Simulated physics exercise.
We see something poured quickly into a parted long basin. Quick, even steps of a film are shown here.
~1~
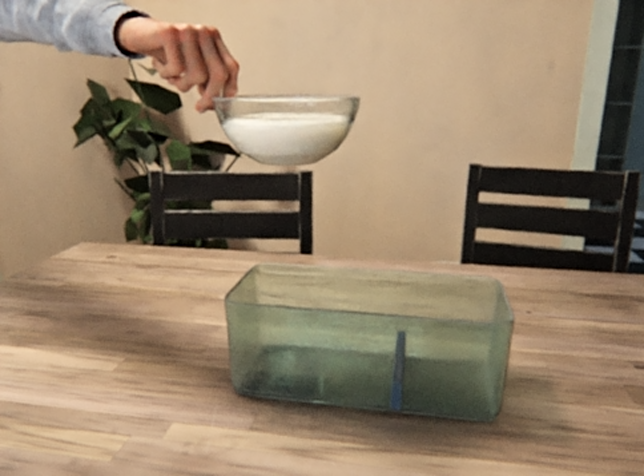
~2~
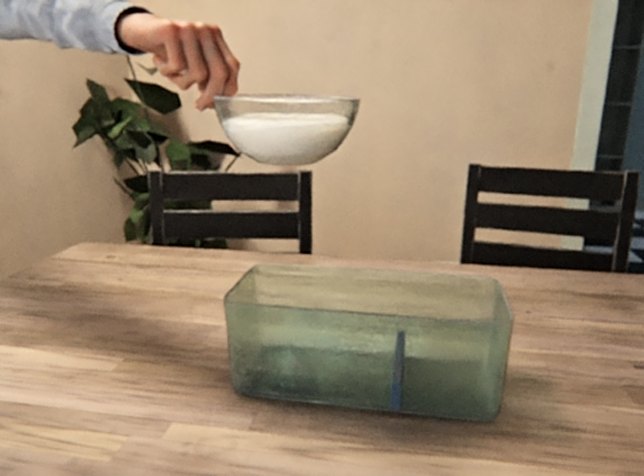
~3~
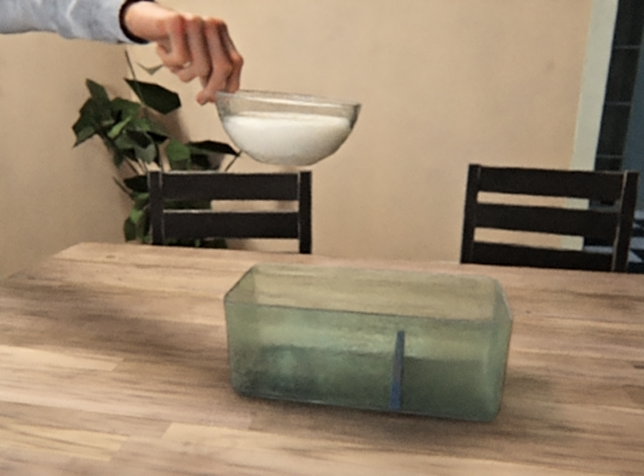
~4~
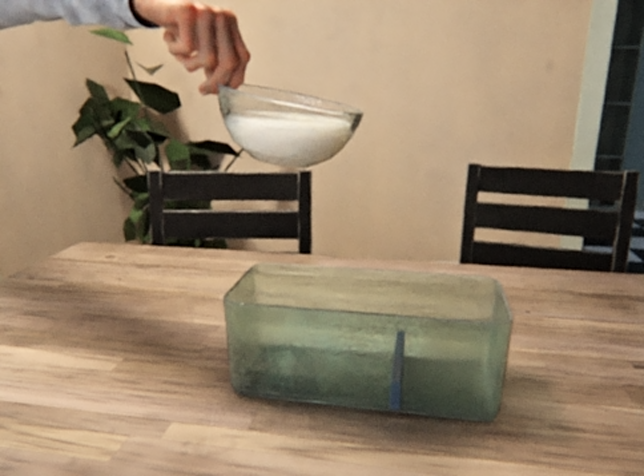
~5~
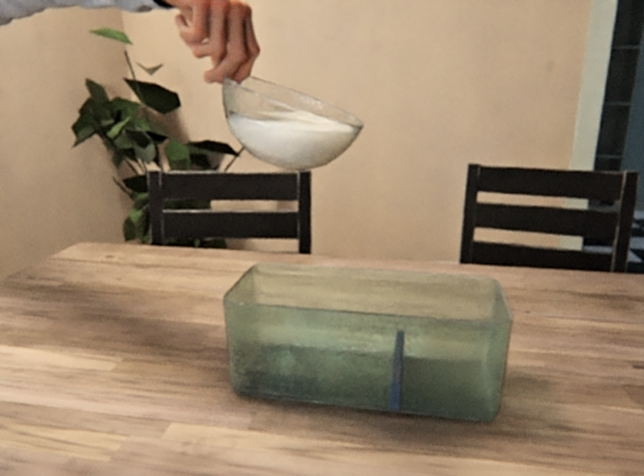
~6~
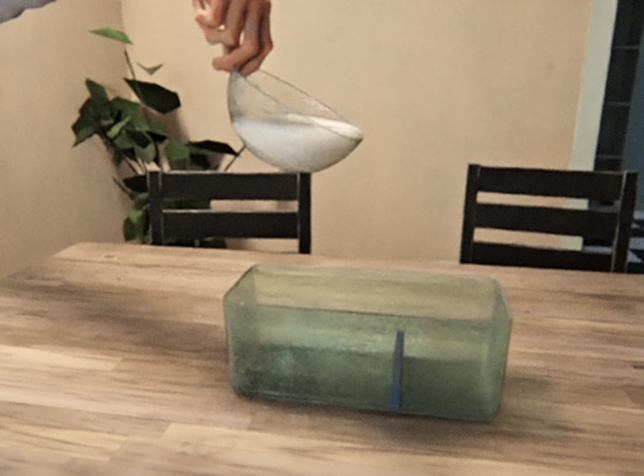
We see a hand holding a clear glass bowl of milk above a long, greenish basin with a low divider on a wooden table; the hand rises and tilts the bowl rightward, bringing the milk to its lowered rim.
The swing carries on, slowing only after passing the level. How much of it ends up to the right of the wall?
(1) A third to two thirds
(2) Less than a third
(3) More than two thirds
(1) A third to two thirds.
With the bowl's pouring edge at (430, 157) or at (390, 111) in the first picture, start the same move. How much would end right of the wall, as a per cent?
In order, some 75 and 65 percent.
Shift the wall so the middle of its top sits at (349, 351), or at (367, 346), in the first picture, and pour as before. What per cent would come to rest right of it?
I'd expect near 85 percent the first time and near 80 percent the next.
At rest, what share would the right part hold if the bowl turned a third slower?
Around 60 percent.
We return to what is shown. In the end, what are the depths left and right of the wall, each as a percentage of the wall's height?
Left part: 30 per cent, right part: 50 per cent.
A moment on, the bowl is tipped on its side and 17 per cent is still to pour, 4 is left of the wall and 21 right of it.
Next, the bowl is tipped on its side and 0 per cent is still to pour, 39 is left of the wall and 53 right of it.
Then the bowl is tipped on its side and 0 per cent is still to pour, 52 is left of the wall and 47 right of it.
Later the bowl is tipped on its side and 0 per cent is still to pour, 52 is left of the wall and 47 right of it.
At rest 52 per cent lies left of the wall, 47 right of it and 1 outside.
